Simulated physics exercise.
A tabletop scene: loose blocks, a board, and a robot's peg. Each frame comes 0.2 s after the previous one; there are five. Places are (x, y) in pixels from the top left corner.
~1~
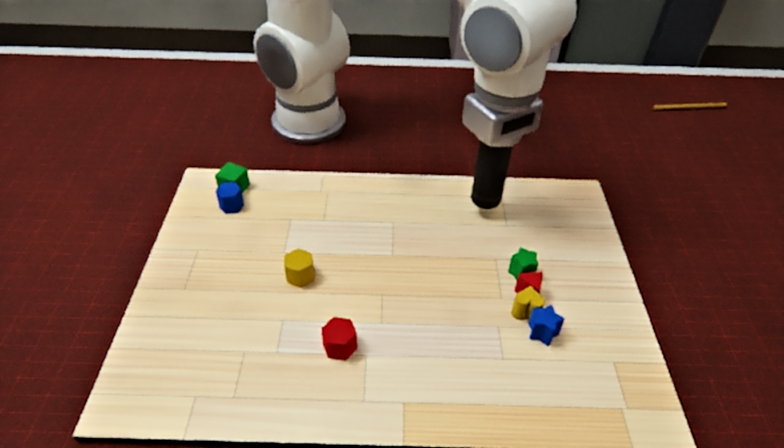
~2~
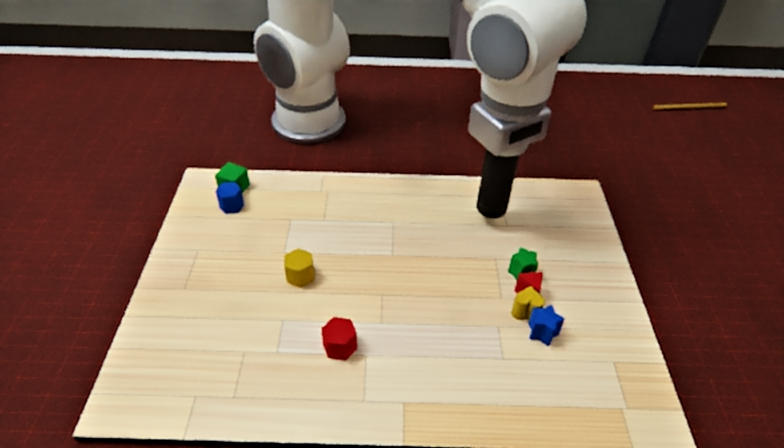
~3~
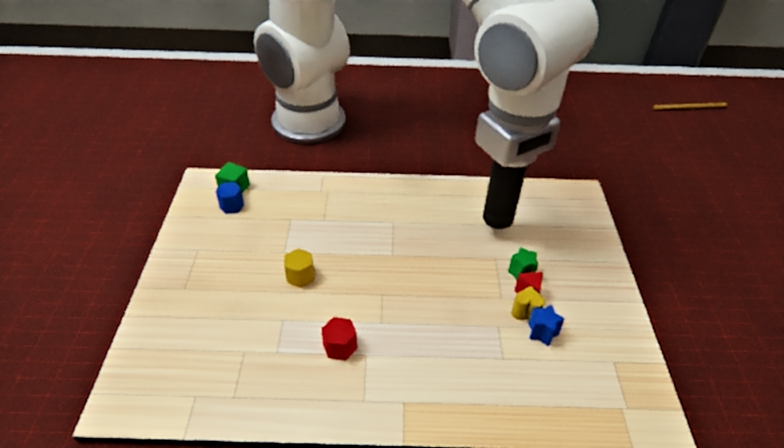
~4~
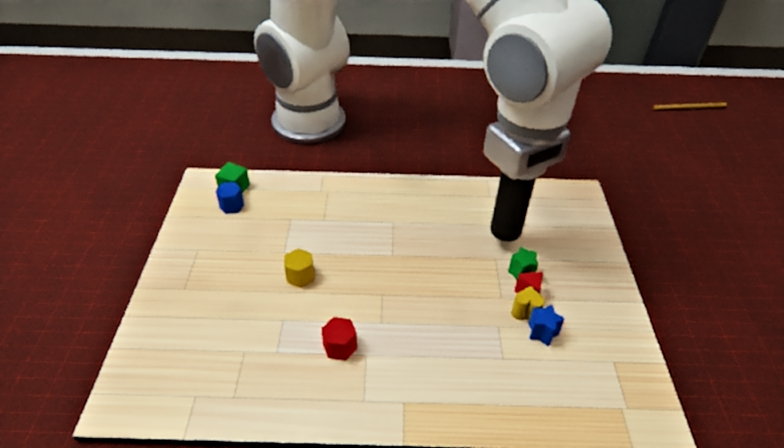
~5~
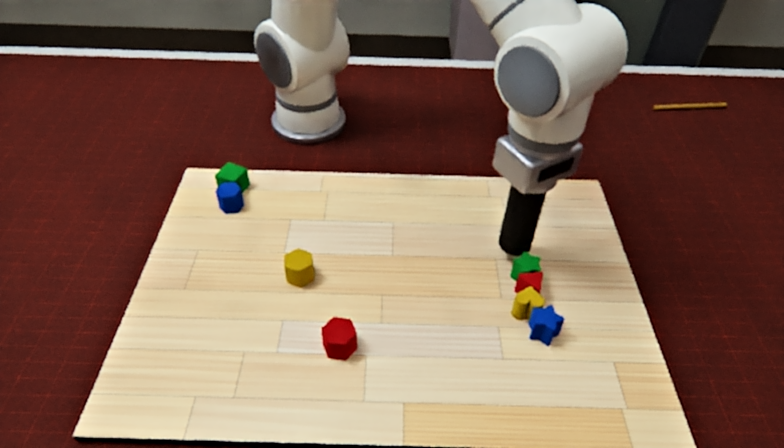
The footage shows a robot arm's black peg moving steadily down and slightly right across a wooden board scattered with colored blocks, then nudging the green star slightly toward the red block while the other blocks stay still.
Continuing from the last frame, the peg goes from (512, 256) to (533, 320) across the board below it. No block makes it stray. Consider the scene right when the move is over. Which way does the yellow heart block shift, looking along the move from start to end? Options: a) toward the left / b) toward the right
b (toward the right)
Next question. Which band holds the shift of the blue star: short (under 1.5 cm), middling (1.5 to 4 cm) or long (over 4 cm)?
The block winds up 1.5 to 4 cm from where it is now.
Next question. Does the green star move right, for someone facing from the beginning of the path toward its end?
Going by the path, no.
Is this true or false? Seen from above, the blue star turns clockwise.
This is true.
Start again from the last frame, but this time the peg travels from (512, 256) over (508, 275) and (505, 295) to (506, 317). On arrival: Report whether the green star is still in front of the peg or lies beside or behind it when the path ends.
Slipped loose.
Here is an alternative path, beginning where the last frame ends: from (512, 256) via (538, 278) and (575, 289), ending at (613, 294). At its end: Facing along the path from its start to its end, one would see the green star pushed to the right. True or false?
True.
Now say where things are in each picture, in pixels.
In the first picture, lower end of the peg (486, 200), tops of blocks, green star (526, 257), yellow heart block (530, 297), red triangular block (534, 279), blue star (548, 316).
In the second picture, peg (491, 209), blocks as before.
In the third picture, peg (498, 219), blocks as before.
In the fourth picture, peg (506, 231), blocks as before.
In the fifth picture, peg (515, 245), green star (529, 262), yellow heart block (530, 297), red triangular block (534, 279), blue star (548, 316).
What follows on the original path. One third of the way, peg (522, 266); green star (541, 283), turned 15° anticlockwise; yellow heart block (527, 302), turned 10° anticlockwise; red triangular block (552, 300); blue star (547, 319).
Two thirds of the way, peg (529, 287); green star (555, 301), turned 50° anticlockwise; yellow heart block (527, 305); red triangular block (575, 316), turned 35° anticlockwise; blue star (548, 322).
At the end, peg (537, 309); green star (567, 318), turned 85° anticlockwise; yellow heart block (526, 323), turned 15° anticlockwise; red triangular block (592, 325), turned 70° anticlockwise; blue star (557, 337), turned 50° clockwise.
